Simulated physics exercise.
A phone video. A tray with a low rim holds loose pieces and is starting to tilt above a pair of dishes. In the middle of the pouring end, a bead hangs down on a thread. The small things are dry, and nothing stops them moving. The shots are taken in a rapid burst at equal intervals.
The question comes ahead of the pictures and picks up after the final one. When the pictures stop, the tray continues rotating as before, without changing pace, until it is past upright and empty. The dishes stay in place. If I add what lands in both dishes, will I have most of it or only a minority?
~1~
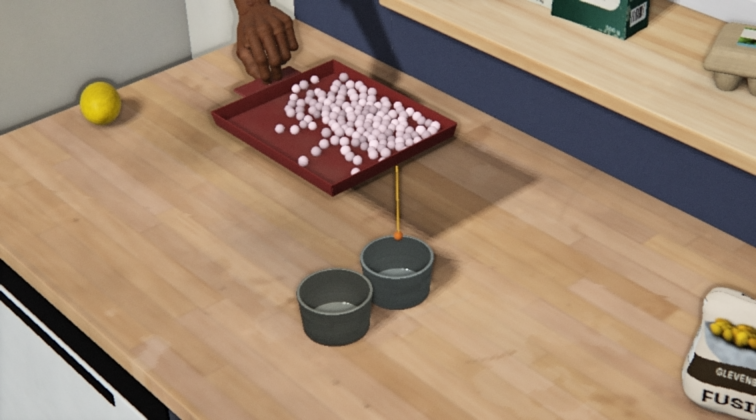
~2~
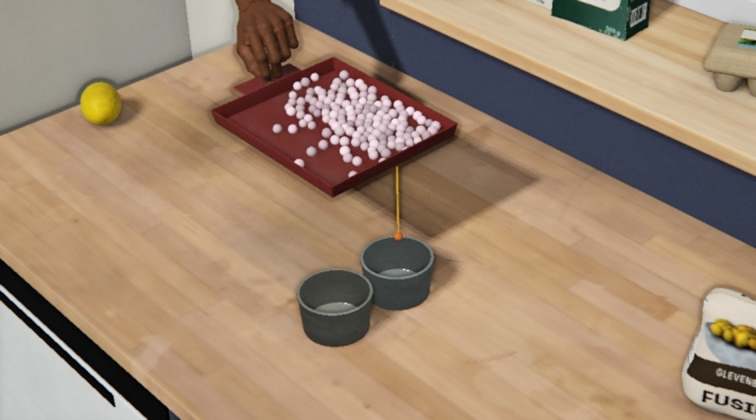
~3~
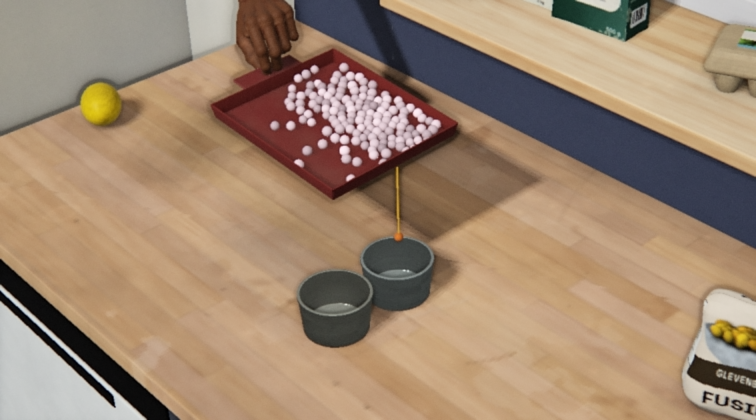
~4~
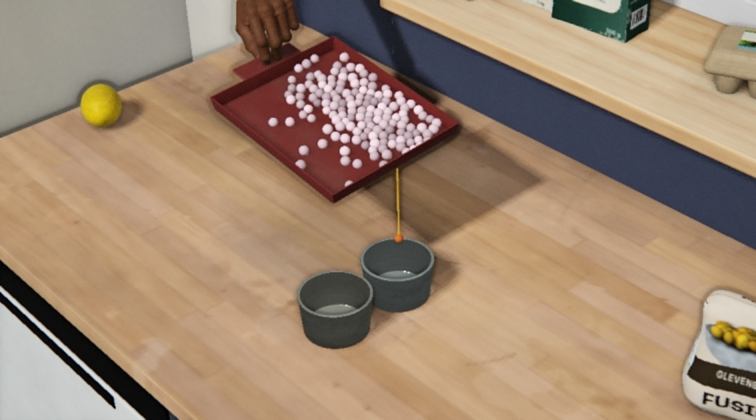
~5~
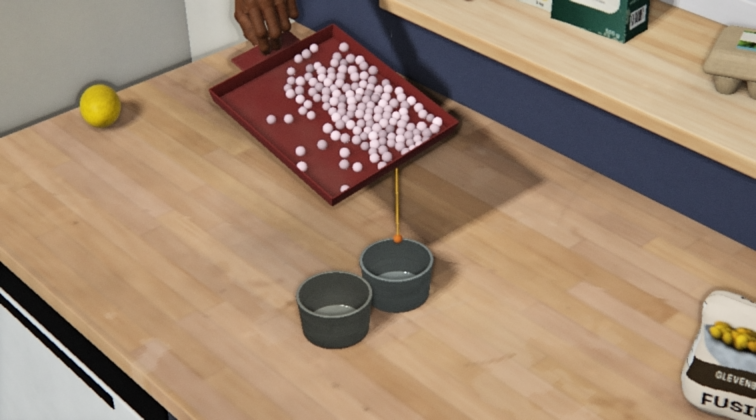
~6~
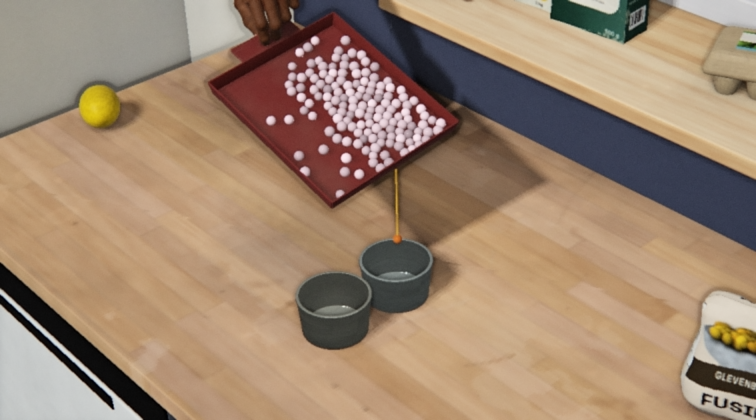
You will have most of it.
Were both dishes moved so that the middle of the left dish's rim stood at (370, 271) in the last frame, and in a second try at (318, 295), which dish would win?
In the first try it's the one on the left, and in the second it's the one on the left.
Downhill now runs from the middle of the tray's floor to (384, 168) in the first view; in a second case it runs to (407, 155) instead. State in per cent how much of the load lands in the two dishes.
Lab note: Case 1 near 30 %, case 2 near 0 %.
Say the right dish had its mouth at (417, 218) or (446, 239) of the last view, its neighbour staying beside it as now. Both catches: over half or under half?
Taking the tries in order: A minor share, followed by a minor share.
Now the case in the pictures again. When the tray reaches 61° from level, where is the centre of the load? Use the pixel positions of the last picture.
Centre estimate: (360, 167).
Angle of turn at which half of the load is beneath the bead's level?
The angle is around 90°.
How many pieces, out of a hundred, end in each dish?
Left dish: 70 per cent; right dish: 10 per cent.
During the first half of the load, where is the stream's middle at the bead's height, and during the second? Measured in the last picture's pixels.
The first part passes (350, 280); everything after passes (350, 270).
Just after the last frame, tray tipped steeply; almost all on the tray; just a few in the left dish; just a few in the right dish; about a tenth in the air.
A moment on, tray tipped right over; about a tenth on the tray; roughly half in the left dish; about a tenth in the right dish; about a tenth outside both; about a tenth in the air.
Further on, tray tipped past a quarter turn; roughly two thirds in the left dish; about a tenth in the right dish; roughly a quarter outside both.
When it is over, tray tipped past a quarter turn; roughly two thirds in the left dish; about a tenth in the right dish; roughly a quarter outside both.
